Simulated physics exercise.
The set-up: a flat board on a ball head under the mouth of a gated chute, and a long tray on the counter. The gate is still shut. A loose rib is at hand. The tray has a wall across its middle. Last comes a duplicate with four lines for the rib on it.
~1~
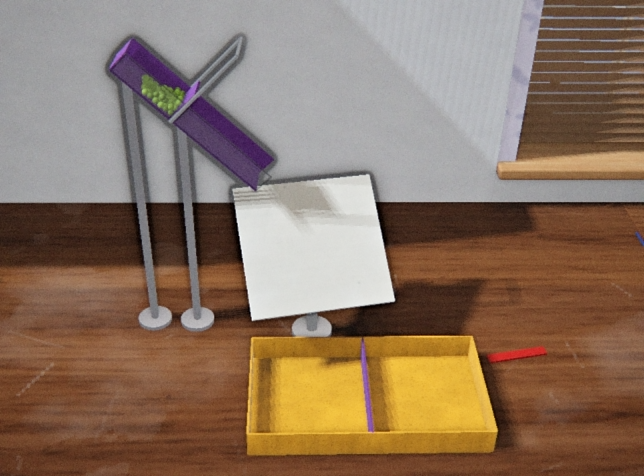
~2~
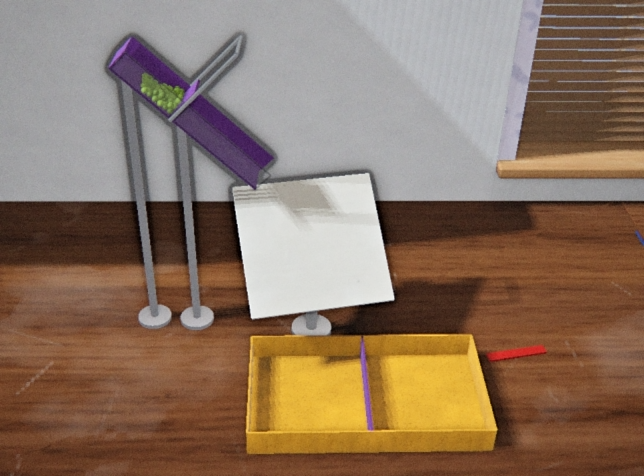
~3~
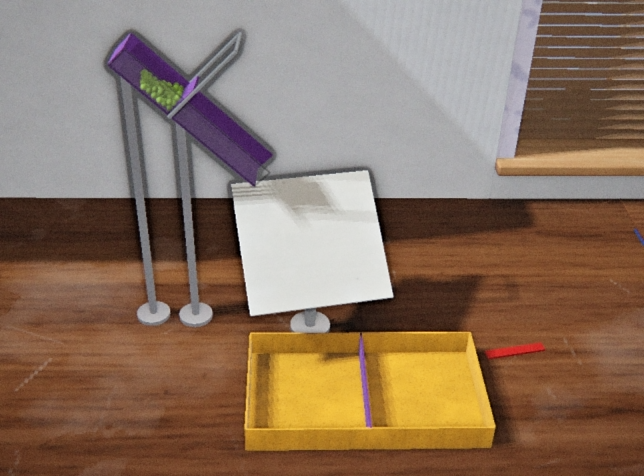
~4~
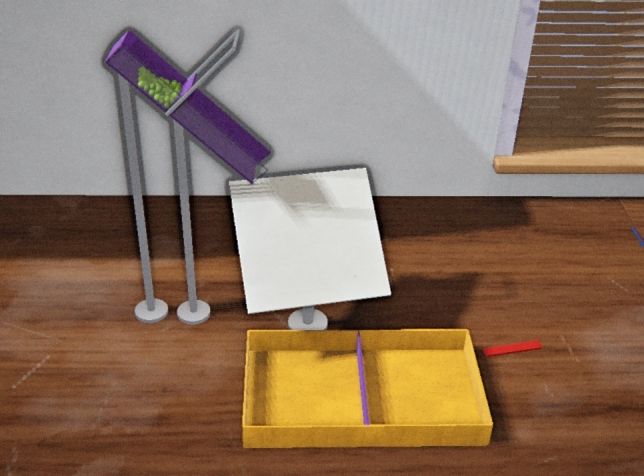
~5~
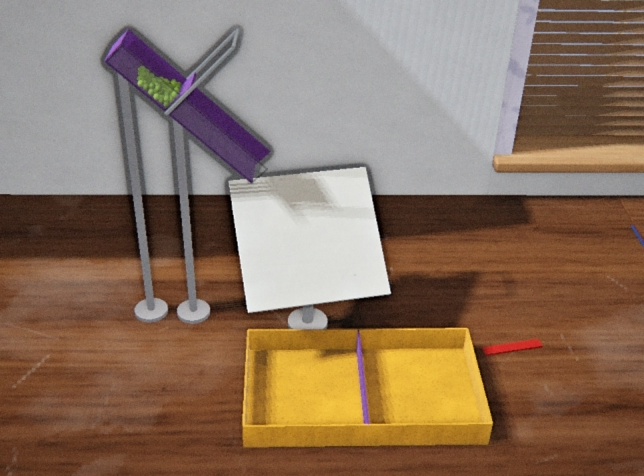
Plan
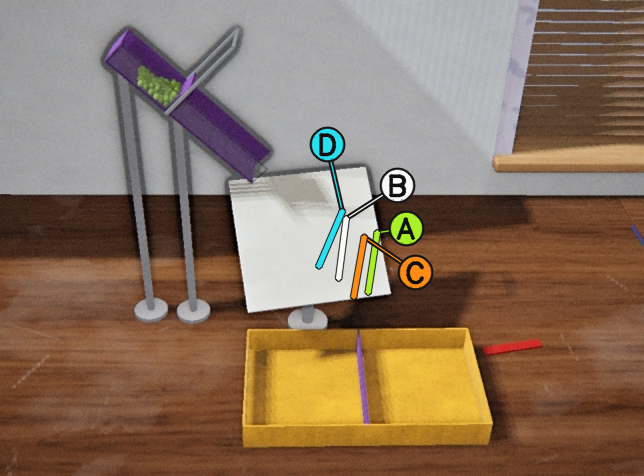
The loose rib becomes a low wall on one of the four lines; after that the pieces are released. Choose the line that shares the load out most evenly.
A beats the others.
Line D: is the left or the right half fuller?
More lands on the left.
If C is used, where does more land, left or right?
More lands on the left.
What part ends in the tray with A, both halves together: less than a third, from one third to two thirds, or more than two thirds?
It is more than two thirds.
On the marked copy, line A from (377, 232) to (368, 292); line B from (346, 218) to (338, 278); line C from (364, 237) to (353, 296); line D from (342, 211) to (318, 265).
With A, of what is caught, close to a third in the left half, close to two thirds in the right.
With B, of what is caught, the bulk in the left half, a small share in the right.
With C, of what is caught, the bulk in the left half, a small share in the right.
With D, of what is caught, the bulk in the left half, a small share in the right.
